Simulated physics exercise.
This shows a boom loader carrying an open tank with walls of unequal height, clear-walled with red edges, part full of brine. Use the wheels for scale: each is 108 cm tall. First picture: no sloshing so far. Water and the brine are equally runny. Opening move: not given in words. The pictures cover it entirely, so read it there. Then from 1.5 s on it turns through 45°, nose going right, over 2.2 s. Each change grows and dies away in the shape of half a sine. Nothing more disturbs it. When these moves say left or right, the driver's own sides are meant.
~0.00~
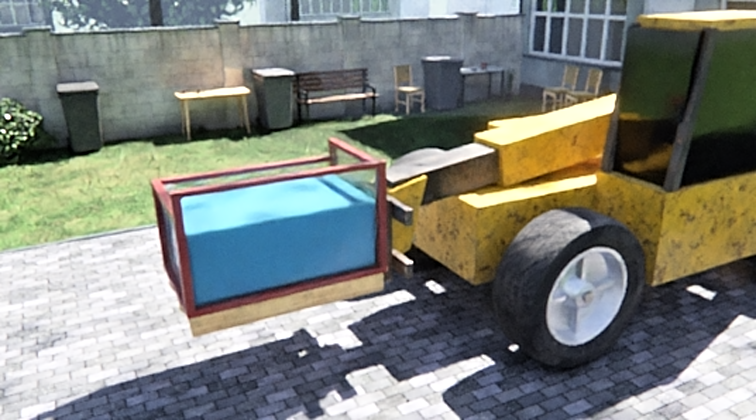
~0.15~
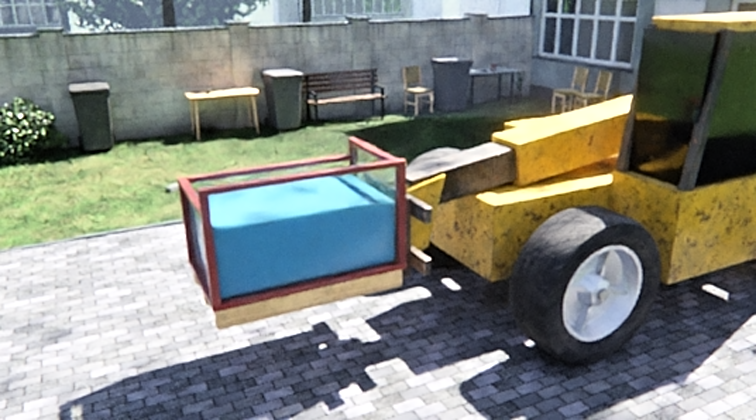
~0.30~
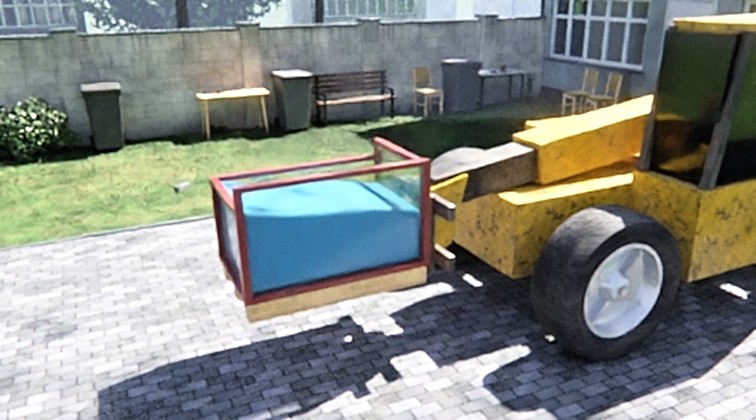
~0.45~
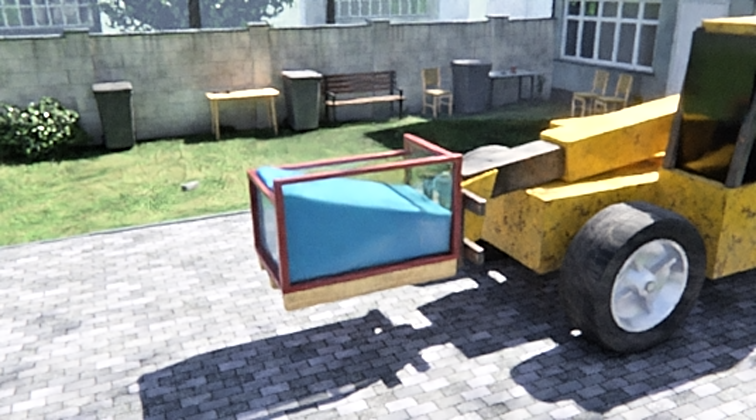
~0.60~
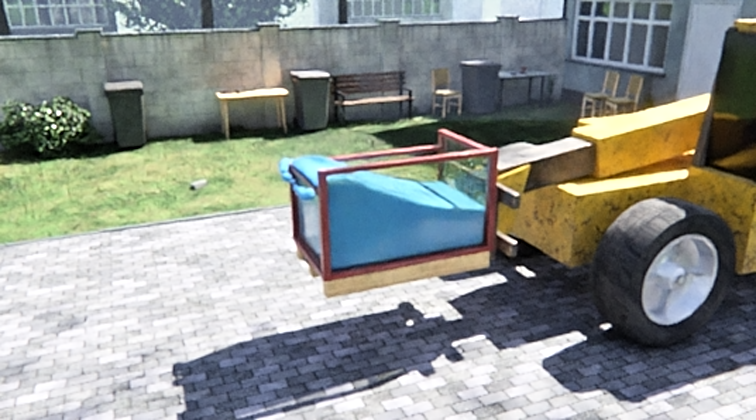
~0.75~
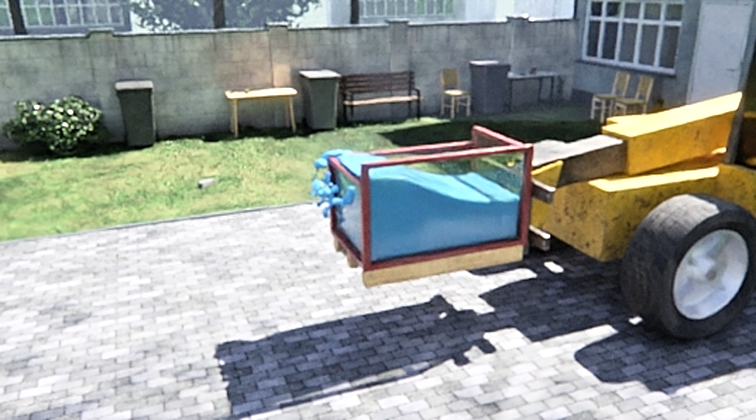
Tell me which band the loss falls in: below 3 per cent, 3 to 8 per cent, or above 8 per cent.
It falls between 3 and 8 per cent.
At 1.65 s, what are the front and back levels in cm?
The surface sits near 40 cm in front and near 42 cm at the rear.
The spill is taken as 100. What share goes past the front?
About 70 per cent.
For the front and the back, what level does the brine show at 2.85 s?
Close to 46 cm in front, close to 44 cm behind.
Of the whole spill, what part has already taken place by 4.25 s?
100 %.
Then, 1.65 s in, the surface is 41 cm up at the front and 43 cm at the back; 2 per cent is out, over the front.
Then, 2.85 s in, the surface is 46 cm up at the front and 45 cm at the back; 4 per cent is out, over the front.
Then, 4.25 s in, the surface is 38 cm up at the front and 42 cm at the back; 5 per cent is out, mostly over the front, some over the far side.
Then, 6.68 s in, 5 per cent is out, mostly over the front, some over the far side, 18 of 386 litres.
